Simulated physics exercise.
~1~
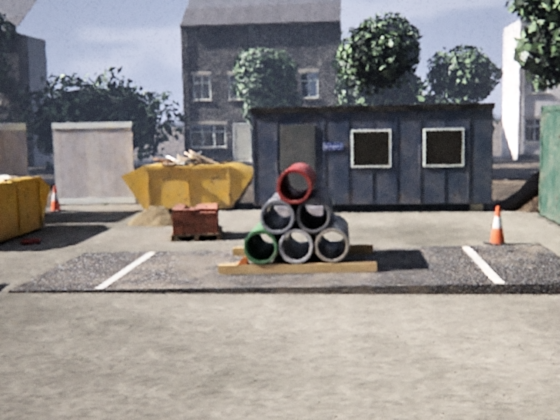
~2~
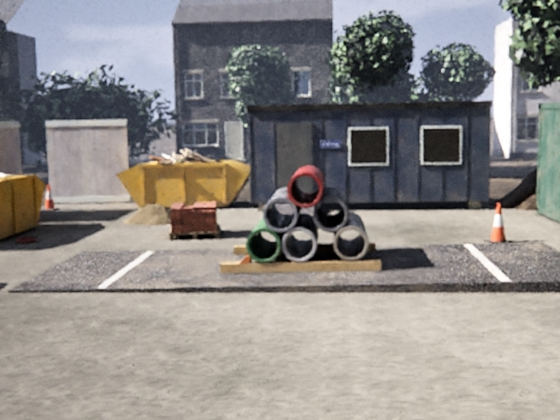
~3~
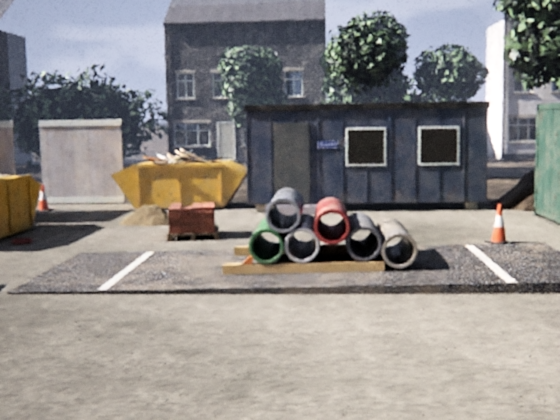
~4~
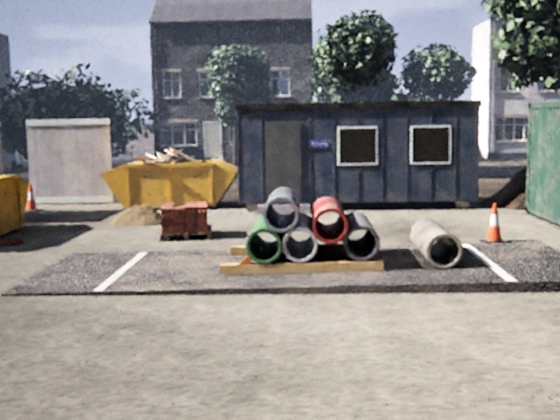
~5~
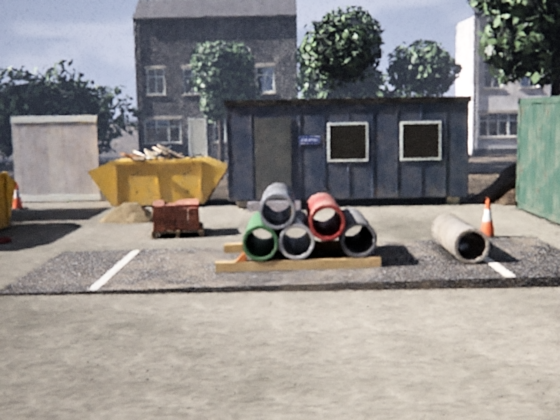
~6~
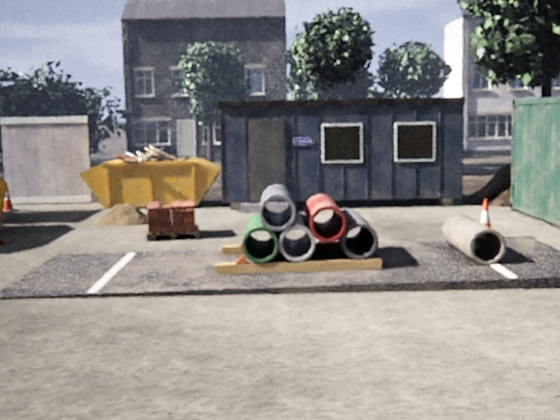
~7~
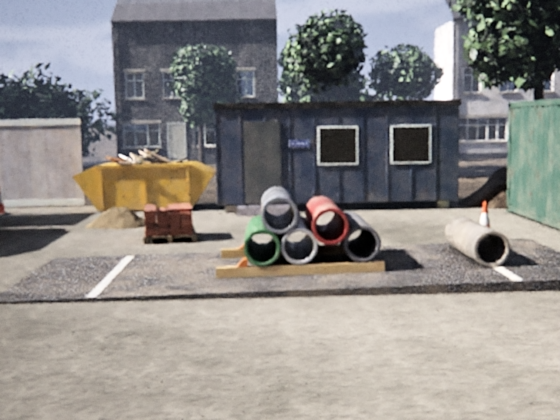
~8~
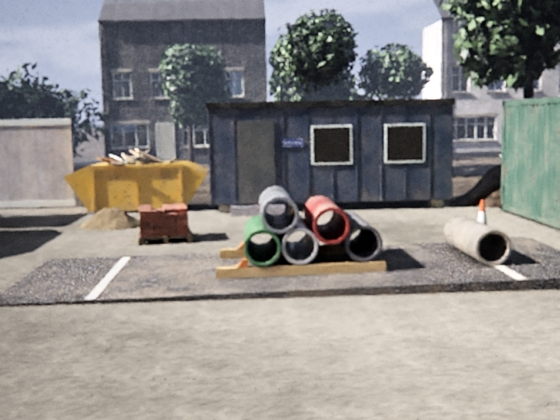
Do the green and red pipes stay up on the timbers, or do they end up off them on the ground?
Both stay up on the timbers. The green pipe keeps its place at the left of the bottom row, and the red one drops from the top but settles on the pipes below.
